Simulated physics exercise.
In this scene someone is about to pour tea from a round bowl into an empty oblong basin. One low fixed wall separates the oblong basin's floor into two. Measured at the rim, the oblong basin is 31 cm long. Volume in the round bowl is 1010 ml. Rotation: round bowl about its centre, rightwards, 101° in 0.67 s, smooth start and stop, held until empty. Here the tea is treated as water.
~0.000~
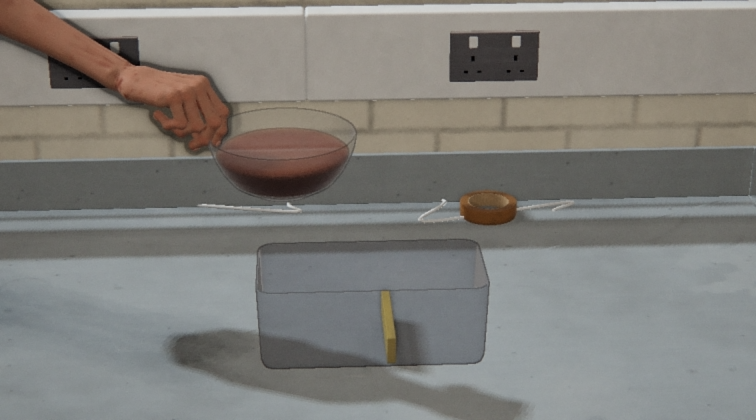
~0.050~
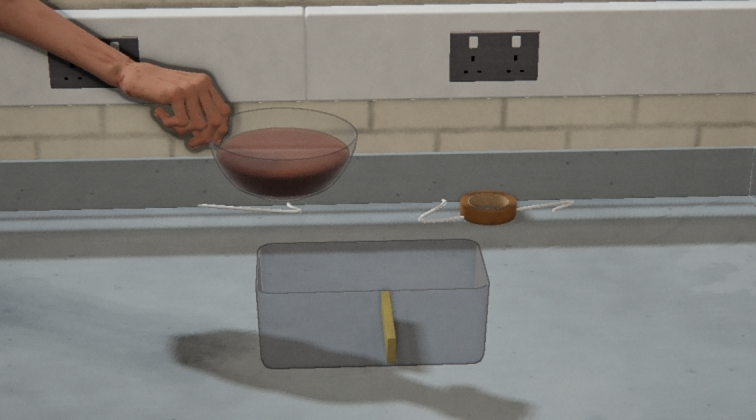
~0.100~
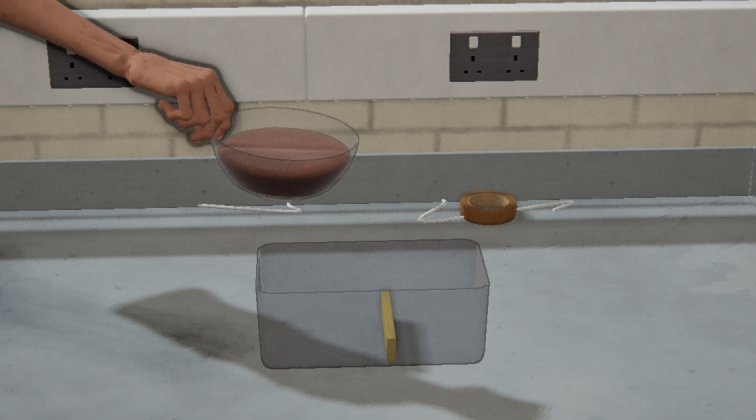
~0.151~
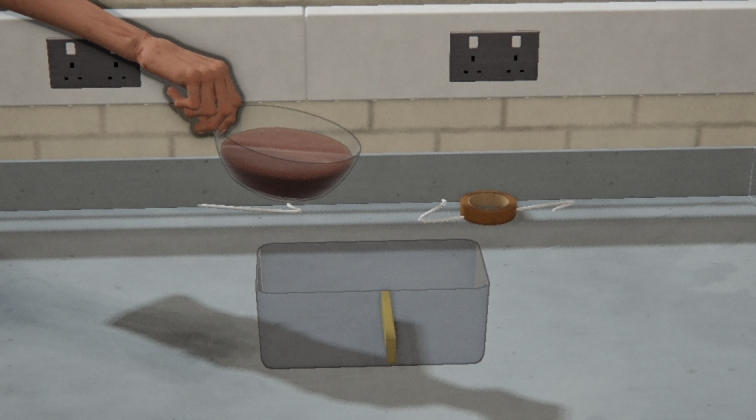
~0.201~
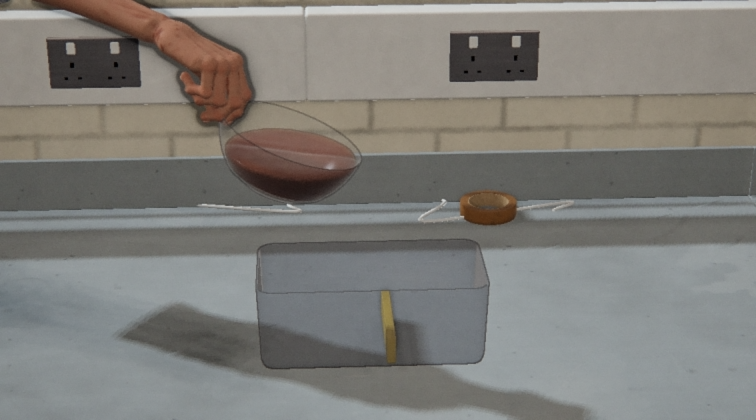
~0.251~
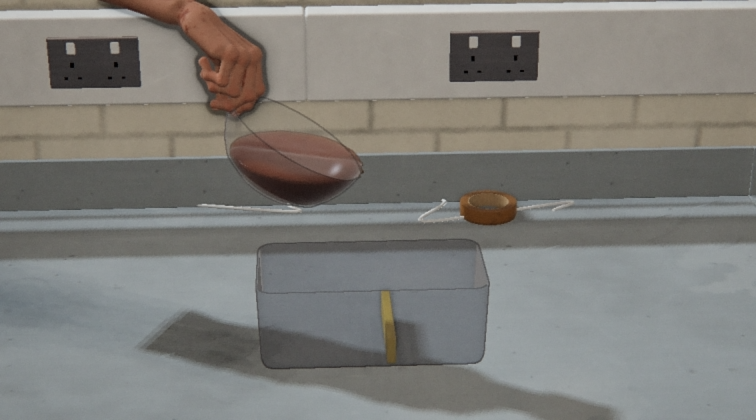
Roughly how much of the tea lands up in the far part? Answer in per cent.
Around 39 %.
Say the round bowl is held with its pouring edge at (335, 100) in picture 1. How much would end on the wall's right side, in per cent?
It would then come to around 35 percent.
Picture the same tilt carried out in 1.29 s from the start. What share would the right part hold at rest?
That would give about 60 percent.
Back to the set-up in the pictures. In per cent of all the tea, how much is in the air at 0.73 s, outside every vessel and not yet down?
Close to 20 in every hundred parts.
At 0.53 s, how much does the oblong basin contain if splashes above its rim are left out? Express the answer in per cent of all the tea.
Estimate - around 42 in a hundred parts.
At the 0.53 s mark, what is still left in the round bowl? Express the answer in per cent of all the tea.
About 12 per cent.
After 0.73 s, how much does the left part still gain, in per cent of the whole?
Close to 12% of the whole.
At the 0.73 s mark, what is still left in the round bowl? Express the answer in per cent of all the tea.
Around 0 percent of it.
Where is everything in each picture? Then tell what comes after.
In the first picture, it leans 0°; its right rim is at (356, 133); the tea meets the walls at (215, 150) and (350, 147); the oblong basin's rim runs from (258, 269) to (483, 264); the wall's top is at (389, 315).
In the second picture, it leans 1°; its right rim is at (357, 135); the tea meets the walls at (215, 150) and (350, 148).
In the third picture, it leans 5°; its right rim is at (358, 140); the tea meets the walls at (217, 147) and (351, 151).
In the fourth picture, it leans 12°; its right rim is at (360, 148); the tea meets the walls at (220, 144) and (354, 154).
In the fifth picture, it leans 21°; its right rim is at (361, 159); the tea meets the walls at (224, 144) and (358, 156).
In the sixth picture, it leans 31°; its right rim is at (360, 172); the tea meets the walls at (229, 146) and (357, 161); 2 per cent is over the edge.
By 0.53 s the tilt is 90° and 13 per cent is still to pour, 5 is left of the wall and 37 right of it.
By 0.73 s the tilt is 101° and 0 per cent is still to pour, 41 is left of the wall and 37 right of it.
By 0.94 s the tilt is 101° and 0 per cent is still to pour, 47 is left of the wall and 45 right of it.
By 1.17 s the tilt is 101° and 0 per cent is still to pour, 53 is left of the wall and 40 right of it.
At rest 54 per cent lies left of the wall, 39 right of it and 7 outside.
